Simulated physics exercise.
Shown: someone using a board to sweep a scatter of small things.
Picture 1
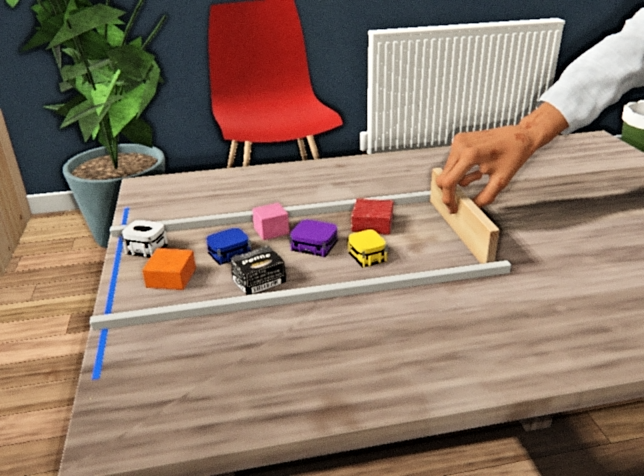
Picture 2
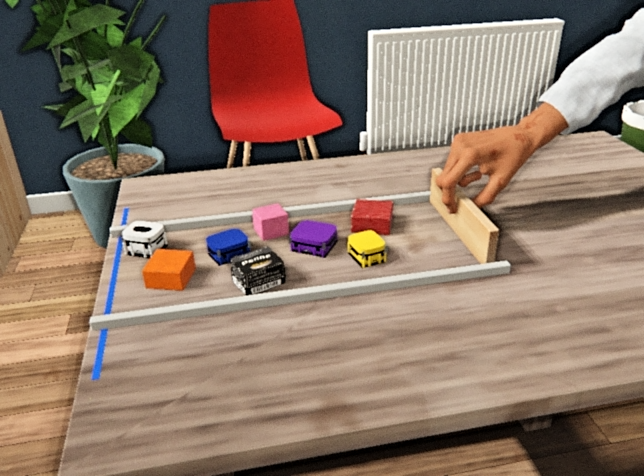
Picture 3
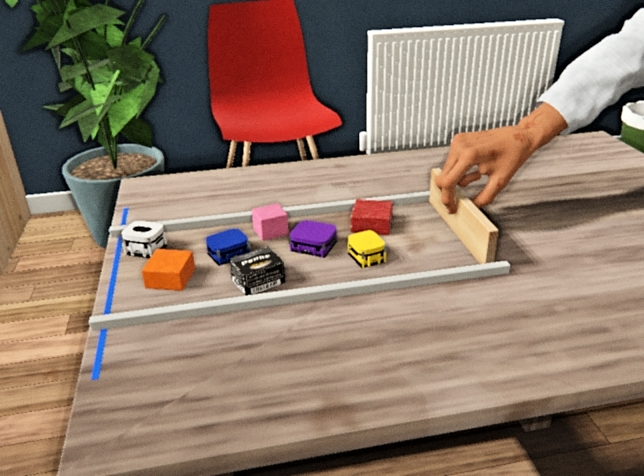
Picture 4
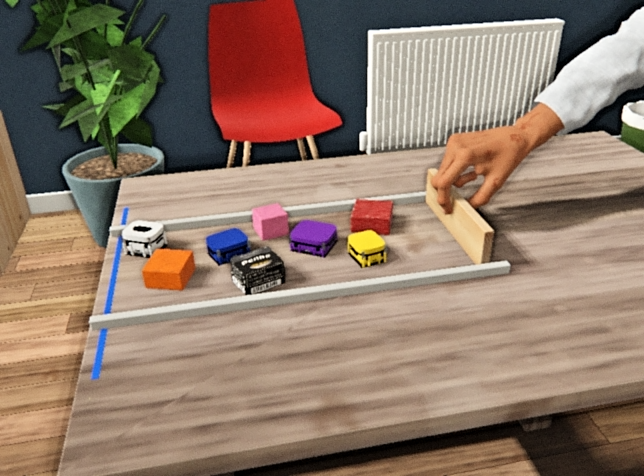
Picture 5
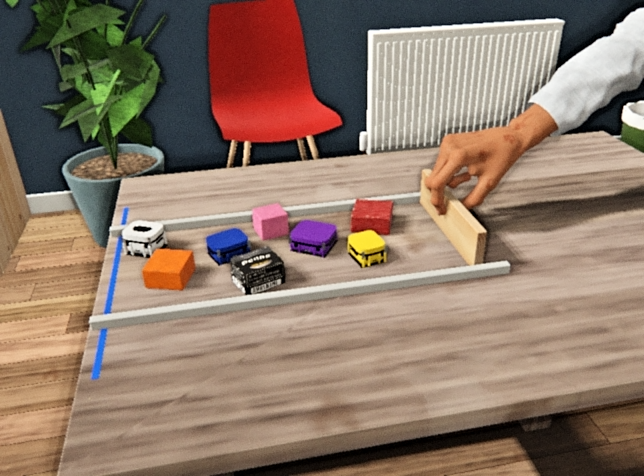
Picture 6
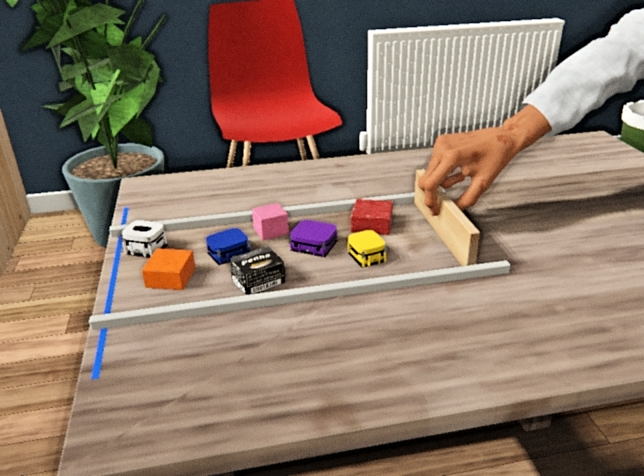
A wooden board held upright by a hand slid slowly a short way left between two rails, while the small colourful blocks and cases scattered on the table stayed still.
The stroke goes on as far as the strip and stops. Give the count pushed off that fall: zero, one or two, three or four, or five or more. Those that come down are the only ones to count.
Count: Five or more.
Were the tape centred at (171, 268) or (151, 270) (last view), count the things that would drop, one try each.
Result, try by try: 3, 5.
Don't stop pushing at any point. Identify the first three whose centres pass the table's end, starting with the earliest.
You'd get the orange block first, then the white case, and the blue case after that.
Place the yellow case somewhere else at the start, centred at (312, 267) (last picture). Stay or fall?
Result: Yellow case not saved.
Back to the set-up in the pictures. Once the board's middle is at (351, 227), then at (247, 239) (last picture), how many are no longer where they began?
At the first spot the count is 3, and at the second it is 8.
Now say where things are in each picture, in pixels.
In the first frame, white case (145, 239); orange block (170, 269); blue case (228, 247); board (461, 214); tape (115, 275).
In the second frame, orange block (170, 269); yellow case (367, 249).
In the third frame, blue case (228, 247); black box (258, 271).
In the fourth frame, white case (145, 240); pink block (271, 222).
In the fifth frame, orange block (169, 269); board (450, 215).
In the sixth frame, white case (145, 239); orange block (169, 269); blue case (228, 246); board (443, 216); tape (114, 274).
Soon after, none off yet; white case at rest near (145, 239); orange block at rest near (169, 269); blue case at rest near (228, 246).
After that, none off yet; white case at rest near (143, 239); orange block displaced a little near (158, 273); blue case displaced about its own width near (173, 249).
And then, none off yet; white case tilting well over near (85, 253); orange block tilting well over near (70, 327); blue case tilting a little near (92, 261).
In the end, the number that fall off is five or more; gone, red block, yellow case, purple case, pink block, black box, blue case, orange block and white case.
